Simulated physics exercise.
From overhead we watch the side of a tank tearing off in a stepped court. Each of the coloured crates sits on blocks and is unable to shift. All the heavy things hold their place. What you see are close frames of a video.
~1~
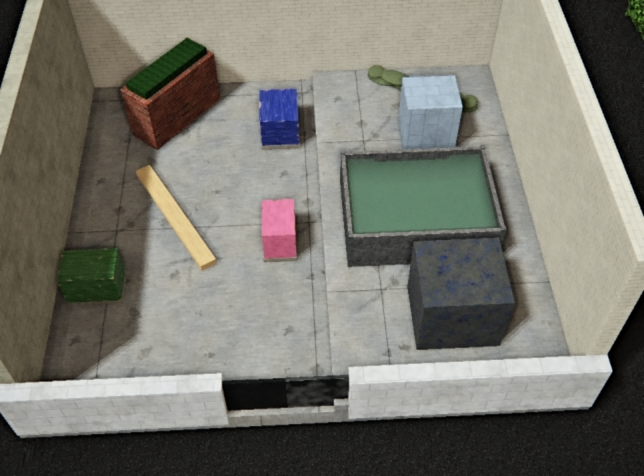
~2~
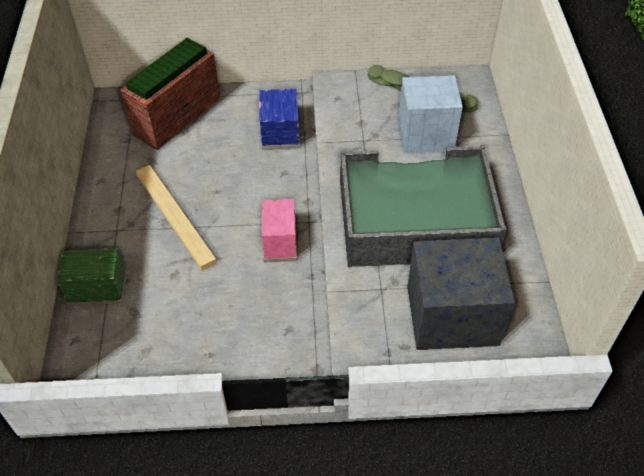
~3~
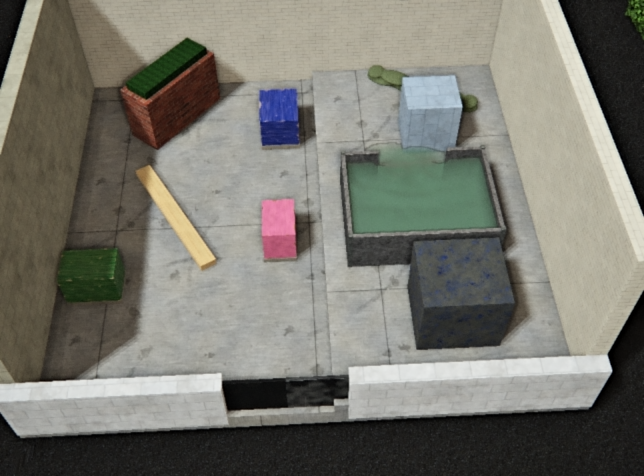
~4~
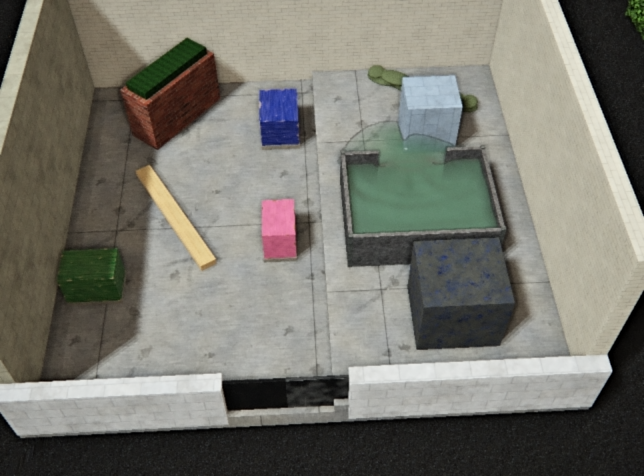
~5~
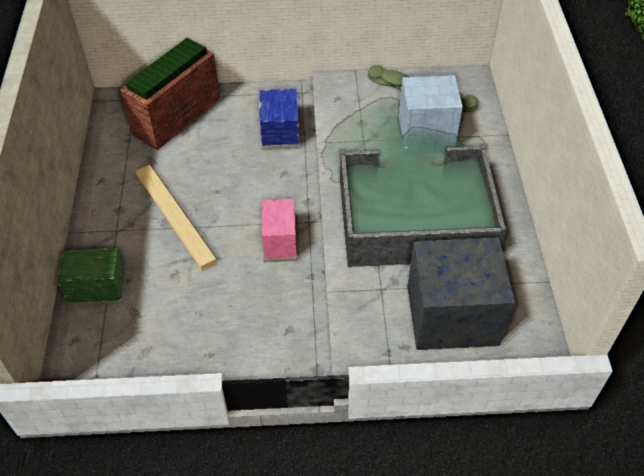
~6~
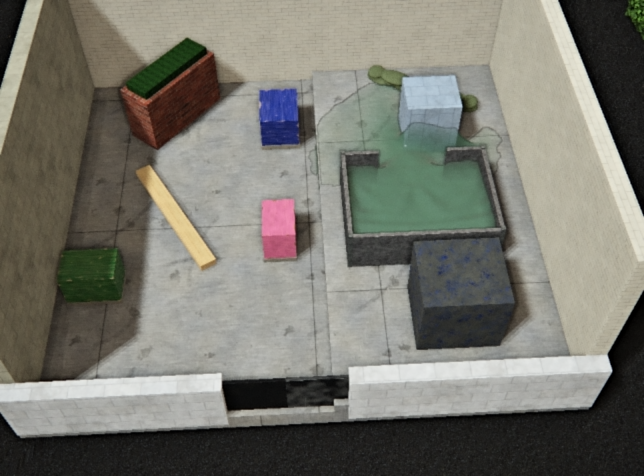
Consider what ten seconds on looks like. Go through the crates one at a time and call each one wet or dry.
The blue crate is wet. The pink crate is wet. The green crate is dry.
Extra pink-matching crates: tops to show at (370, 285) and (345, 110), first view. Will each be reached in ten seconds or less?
For the first position it is missed; for the second it is reached.
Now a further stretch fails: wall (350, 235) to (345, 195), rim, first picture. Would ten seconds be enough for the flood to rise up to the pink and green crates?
As it turns out, the pink crate gets overtopped, and the green crate gets overtopped.
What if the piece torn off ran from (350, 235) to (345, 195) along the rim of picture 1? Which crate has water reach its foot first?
It's the crate marked pink.
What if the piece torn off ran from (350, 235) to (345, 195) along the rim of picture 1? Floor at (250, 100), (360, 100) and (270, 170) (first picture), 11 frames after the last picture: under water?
First spot unwetted, second unwetted, third drenched.
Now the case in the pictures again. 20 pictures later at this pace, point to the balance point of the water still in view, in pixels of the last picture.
Close to (370, 162).
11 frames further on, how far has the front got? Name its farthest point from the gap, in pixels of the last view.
Near (145, 87).
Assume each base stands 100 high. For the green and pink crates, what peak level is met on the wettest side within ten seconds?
Close to 60 per cent, and close to 150 per cent, in that order.
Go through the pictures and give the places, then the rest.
Still water in the open tank at (419, 193), in the first frame.
Water pours out on the open tank's far side and has run to a hidden place, in the second frame.
The front is at (373, 149), out from the gap on the open tank's far side, in the third frame.
The front is at (380, 126), out from the gap on the open tank's far side, in the fourth frame.
The front is at (380, 102), out from the gap on the open tank's far side, in the fifth frame.
The front is at (375, 86), out from the gap on the open tank's far side, in the sixth frame.
A moment on, water covers 15 % of the floor; the blue crate water round its plinth, the pink crate not reached, the green crate not reached.
Next, water covers 30 % of the floor; the blue crate water round its plinth, the pink crate not reached, the green crate not reached.
Then, water covers 45 % of the floor; the blue crate water round its plinth, the pink crate not reached, the green crate not reached.
Later, water covers 65 % of the floor; the blue crate water round its plinth, the pink crate water round its plinth, the green crate water round its plinth.
In the end, water covers 85 % of the floor; the blue crate was topped, the pink crate was topped, the green crate stayed above the water.
